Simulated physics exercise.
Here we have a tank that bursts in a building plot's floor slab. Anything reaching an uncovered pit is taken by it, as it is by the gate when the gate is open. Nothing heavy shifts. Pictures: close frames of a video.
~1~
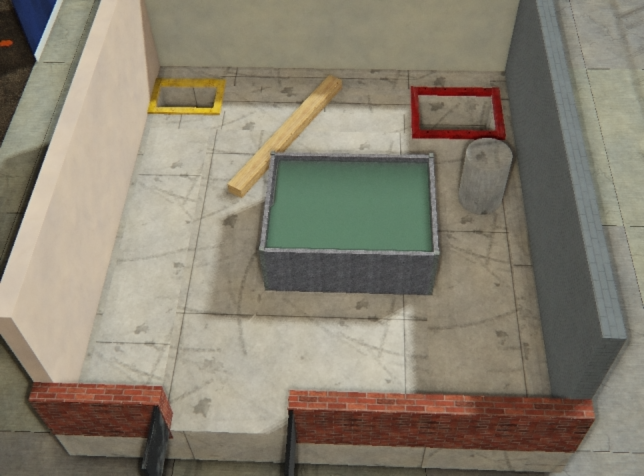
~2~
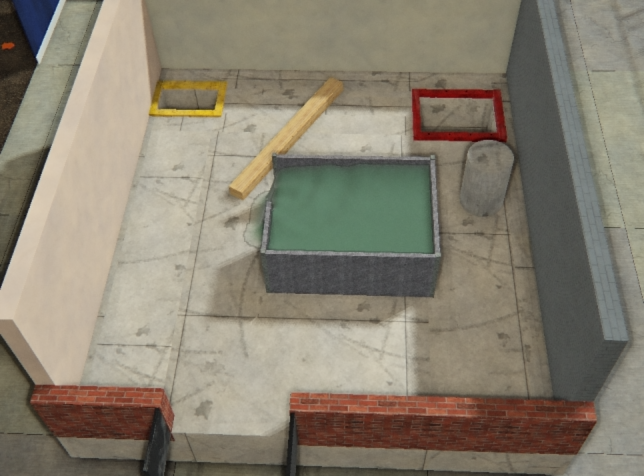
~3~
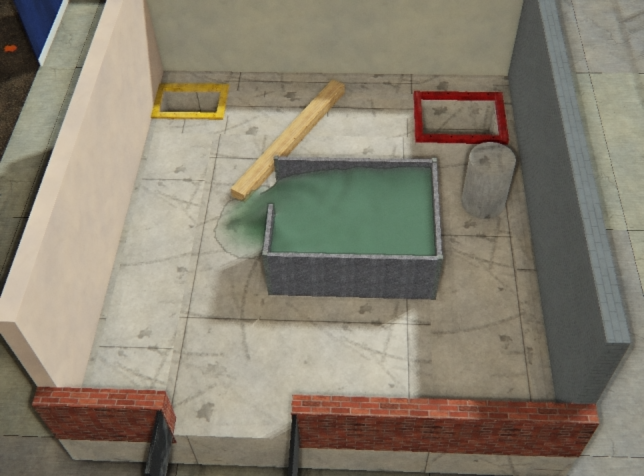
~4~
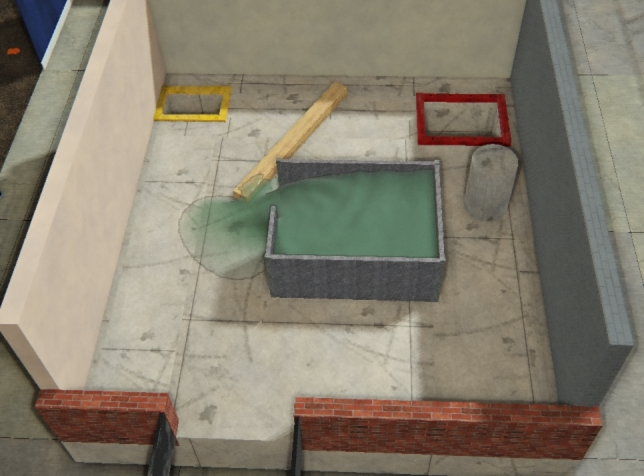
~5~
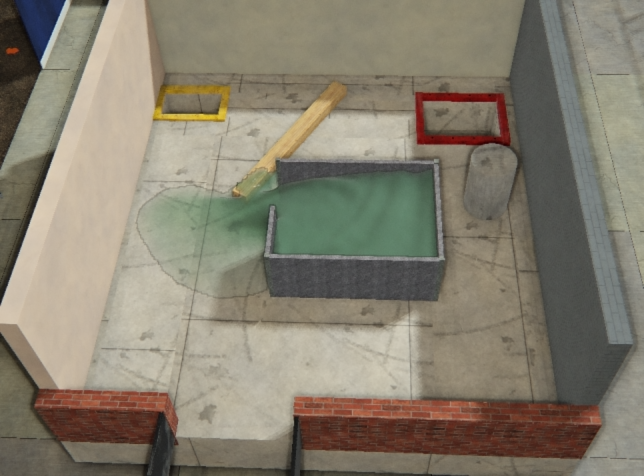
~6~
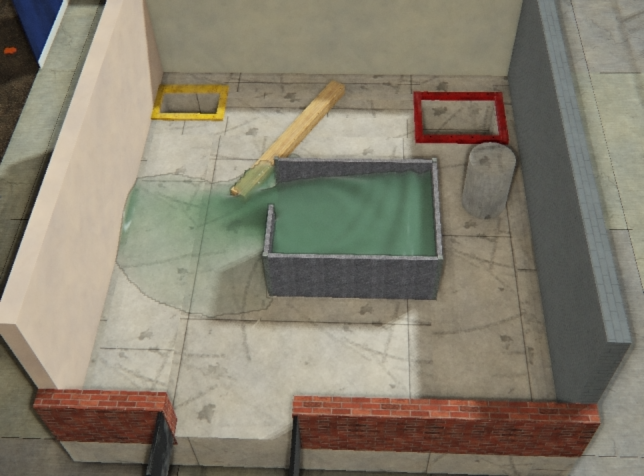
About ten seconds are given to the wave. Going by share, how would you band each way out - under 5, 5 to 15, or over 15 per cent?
My prediction: The gate holds five to fifteen per cent; the yellow pit clears fifteen per cent; the red pit never reaches five per cent.
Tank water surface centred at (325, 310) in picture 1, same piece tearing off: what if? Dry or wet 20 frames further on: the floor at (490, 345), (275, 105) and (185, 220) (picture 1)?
In order: Unflooded, then inundated, then inundated.
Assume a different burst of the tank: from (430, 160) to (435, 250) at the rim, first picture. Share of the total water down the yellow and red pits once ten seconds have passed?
Parts in a hundred: Yellow 4, red 12.
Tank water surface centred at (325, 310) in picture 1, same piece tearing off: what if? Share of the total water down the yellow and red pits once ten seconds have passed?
I'd guess yellow takes near 25 % and red near 0 %.
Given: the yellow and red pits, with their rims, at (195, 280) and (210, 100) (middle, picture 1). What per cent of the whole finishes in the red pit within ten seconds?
The red pit receives 10 per cent.
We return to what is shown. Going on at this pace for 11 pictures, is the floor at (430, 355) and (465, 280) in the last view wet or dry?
In that order, the first is spared and the second spared.
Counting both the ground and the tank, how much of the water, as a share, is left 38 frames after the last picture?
Around 78 percent.
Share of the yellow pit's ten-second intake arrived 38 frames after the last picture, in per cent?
85 %.
A moment on, water covers 30 % of the floor; the gate 0 %, the yellow pit 0 %, the red pit 0 %.
Next, water covers 35 % of the floor; the gate 0 %, the yellow pit 3 %, the red pit 0 %.
Then, water covers 55 % of the floor; the gate 1 %, the yellow pit 10 %, the red pit 0 %.
Later, water covers 85 % of the floor; the gate 5 %, the yellow pit 17 %, the red pit 0 %.
In the end, water covers 95 % of the floor; the gate 8 %, the yellow pit 20 %, the red pit 0 %.
